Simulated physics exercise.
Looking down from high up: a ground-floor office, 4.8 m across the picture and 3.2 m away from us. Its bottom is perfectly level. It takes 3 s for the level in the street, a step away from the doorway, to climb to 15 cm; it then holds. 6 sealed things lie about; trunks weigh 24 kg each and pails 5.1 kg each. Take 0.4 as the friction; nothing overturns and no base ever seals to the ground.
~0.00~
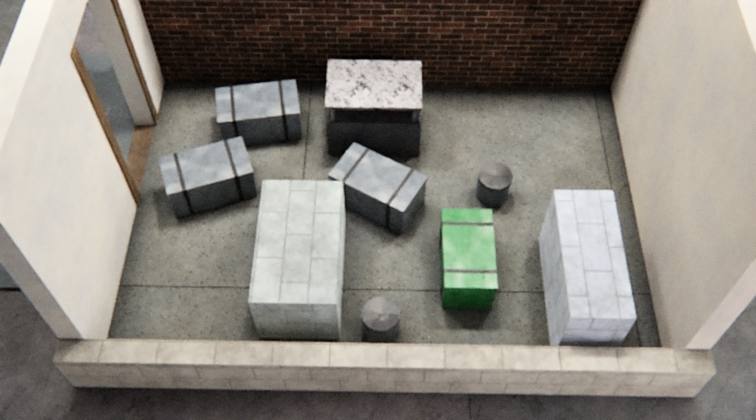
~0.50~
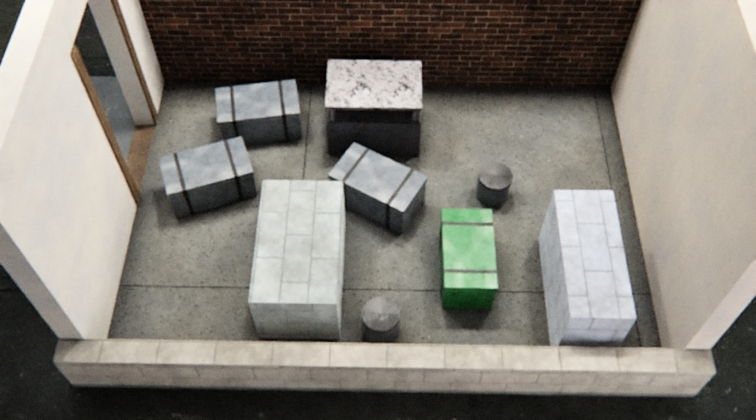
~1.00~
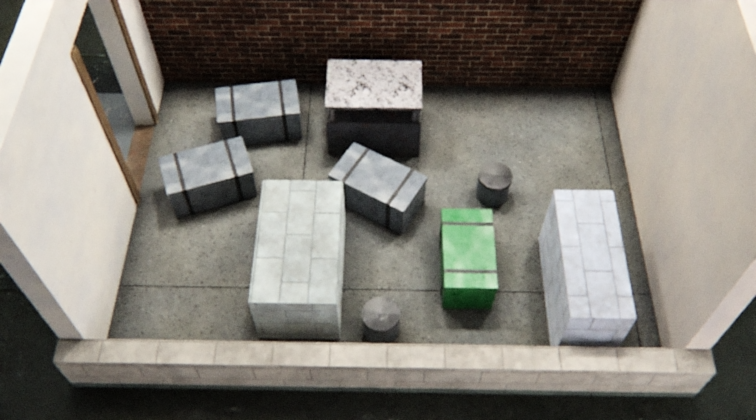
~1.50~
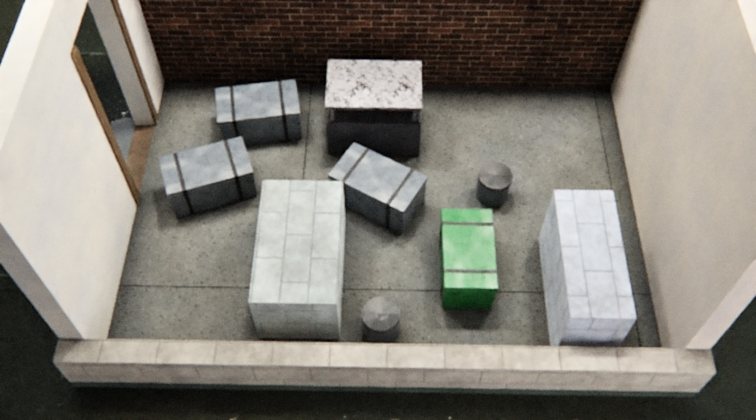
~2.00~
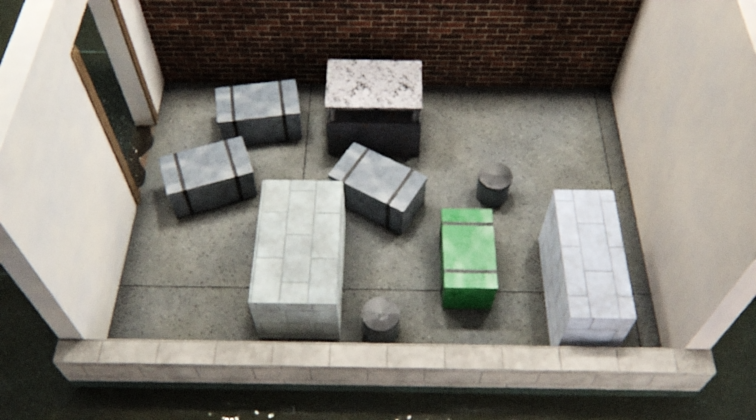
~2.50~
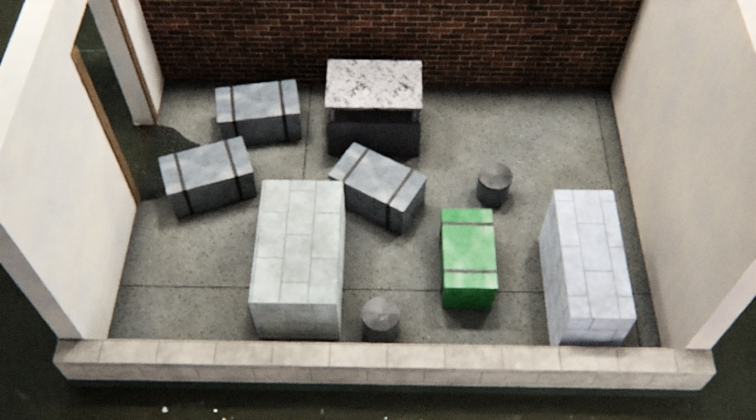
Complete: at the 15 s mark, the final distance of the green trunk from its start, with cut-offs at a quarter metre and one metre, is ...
From a quarter metre to one metre.
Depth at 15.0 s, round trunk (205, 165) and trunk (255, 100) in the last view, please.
Roughly 7 and 8 cm.
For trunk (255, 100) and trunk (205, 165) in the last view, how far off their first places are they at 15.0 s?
First 50 cm, then 50 cm.
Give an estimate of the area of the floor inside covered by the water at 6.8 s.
That flooded area is roughly 8.5 m2.
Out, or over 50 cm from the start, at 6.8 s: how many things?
The number comes to 1.
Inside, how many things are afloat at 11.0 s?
I'd say 2 of them.
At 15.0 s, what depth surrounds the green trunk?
Somewhere close to 8 cm.
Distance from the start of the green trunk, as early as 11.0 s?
By that time, close to 0 cm.
After 3.5 s the green trunk is near (469, 247), 0.0 m from its start, aground; 0 afloat.
After 6.8 s the green trunk is near (469, 247), 0.0 m from its start, aground; 0 afloat.
After 11.0 s the green trunk is near (469, 247), 0.0 m from its start, aground; 2 afloat.
After 15.0 s the green trunk is near (468, 291), 0.4 m from its start, afloat; 5 afloat.
